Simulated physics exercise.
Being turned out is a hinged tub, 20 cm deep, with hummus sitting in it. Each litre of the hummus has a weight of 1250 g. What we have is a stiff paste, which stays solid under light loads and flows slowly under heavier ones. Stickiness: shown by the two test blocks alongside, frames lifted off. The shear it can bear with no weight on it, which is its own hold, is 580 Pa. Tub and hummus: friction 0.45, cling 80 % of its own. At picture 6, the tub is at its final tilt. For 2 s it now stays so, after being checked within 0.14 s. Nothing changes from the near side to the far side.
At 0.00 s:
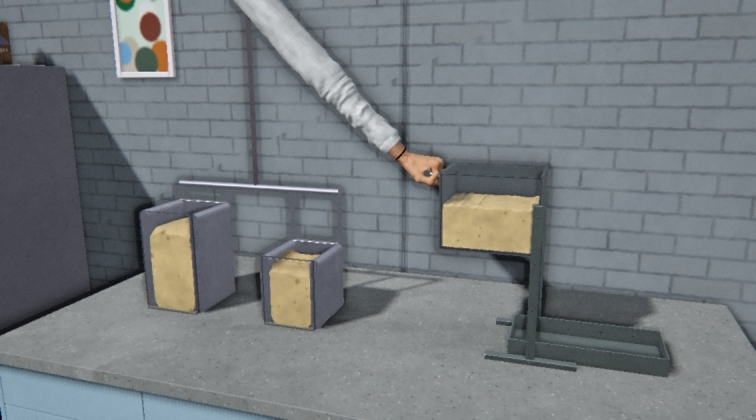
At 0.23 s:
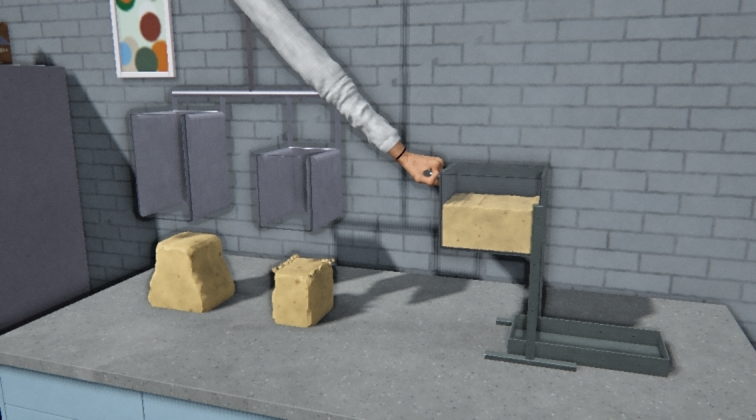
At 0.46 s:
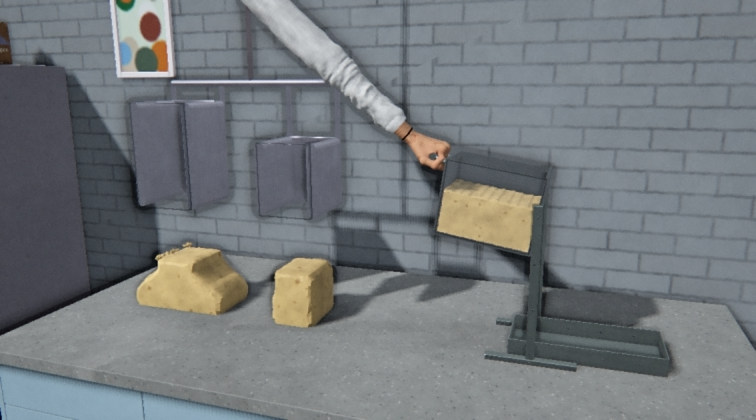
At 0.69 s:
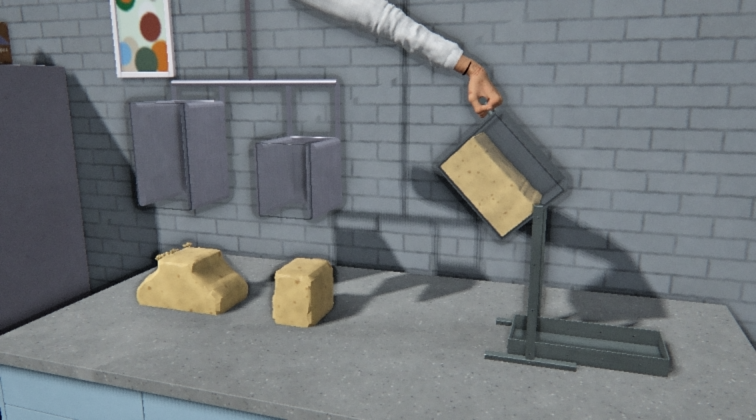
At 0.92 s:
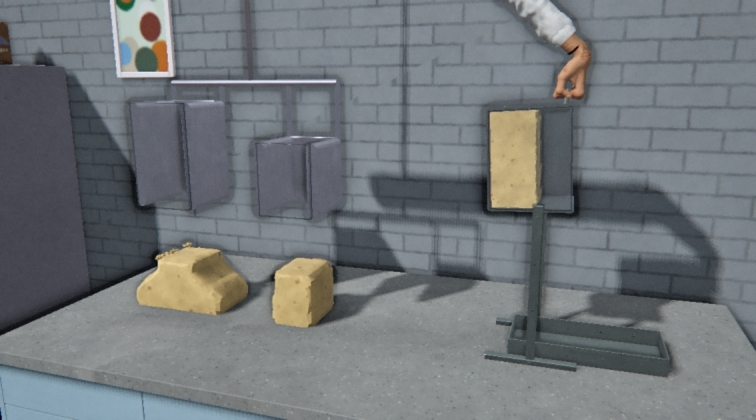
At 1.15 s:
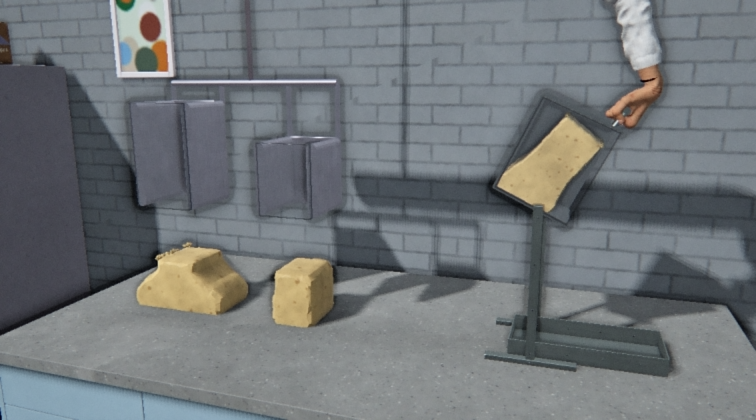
Two covers rise, the left tan block slumps, and a hand turns a filled tub rightward.
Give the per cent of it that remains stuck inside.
Some 0 per cent remains inside.
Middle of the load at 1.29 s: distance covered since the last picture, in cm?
Something like 12 cm, give or take.
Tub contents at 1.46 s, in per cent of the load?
I'd say close to 10 %.
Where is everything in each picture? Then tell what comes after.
In the first frame, handle-side rim at (443, 173), tilt 0 degrees; highest point of the hummus at (450, 205); test blocks 28 cm, 18 cm high (left to right).
In the second frame, handle-side rim at (443, 173), tilt 0 degrees; highest point of the hummus at (450, 205); test blocks 23 cm, 17 cm high (left to right).
In the third frame, handle-side rim at (449, 159), tilt 9 degrees; highest point of the hummus at (449, 192); test blocks 17 cm, 17 cm high (left to right).
In the fourth frame, handle-side rim at (497, 114), tilt 47 degrees; highest point of the hummus at (471, 140); test blocks 17 cm, 17 cm high (left to right).
In the fifth frame, handle-side rim at (573, 108), tilt 87 degrees; highest point of the hummus at (532, 112); test blocks 17 cm, 17 cm high (left to right).
In the sixth frame, handle-side rim at (621, 135), tilt 115 degrees; highest point of the hummus at (569, 119); test blocks 17 cm, 17 cm high (left to right).
By 1.29 s, the tub is at 115 degrees and holds 50 %.
By 1.46 s, the tub is at 115 degrees and holds 10 %.
By 1.63 s, the tub is at 115 degrees and holds 0 %.
By 1.80 s, the tub is at 115 degrees and holds 0 %.
By 3.15 s, at the end, the tub is at 115 degrees and holds 0 %.
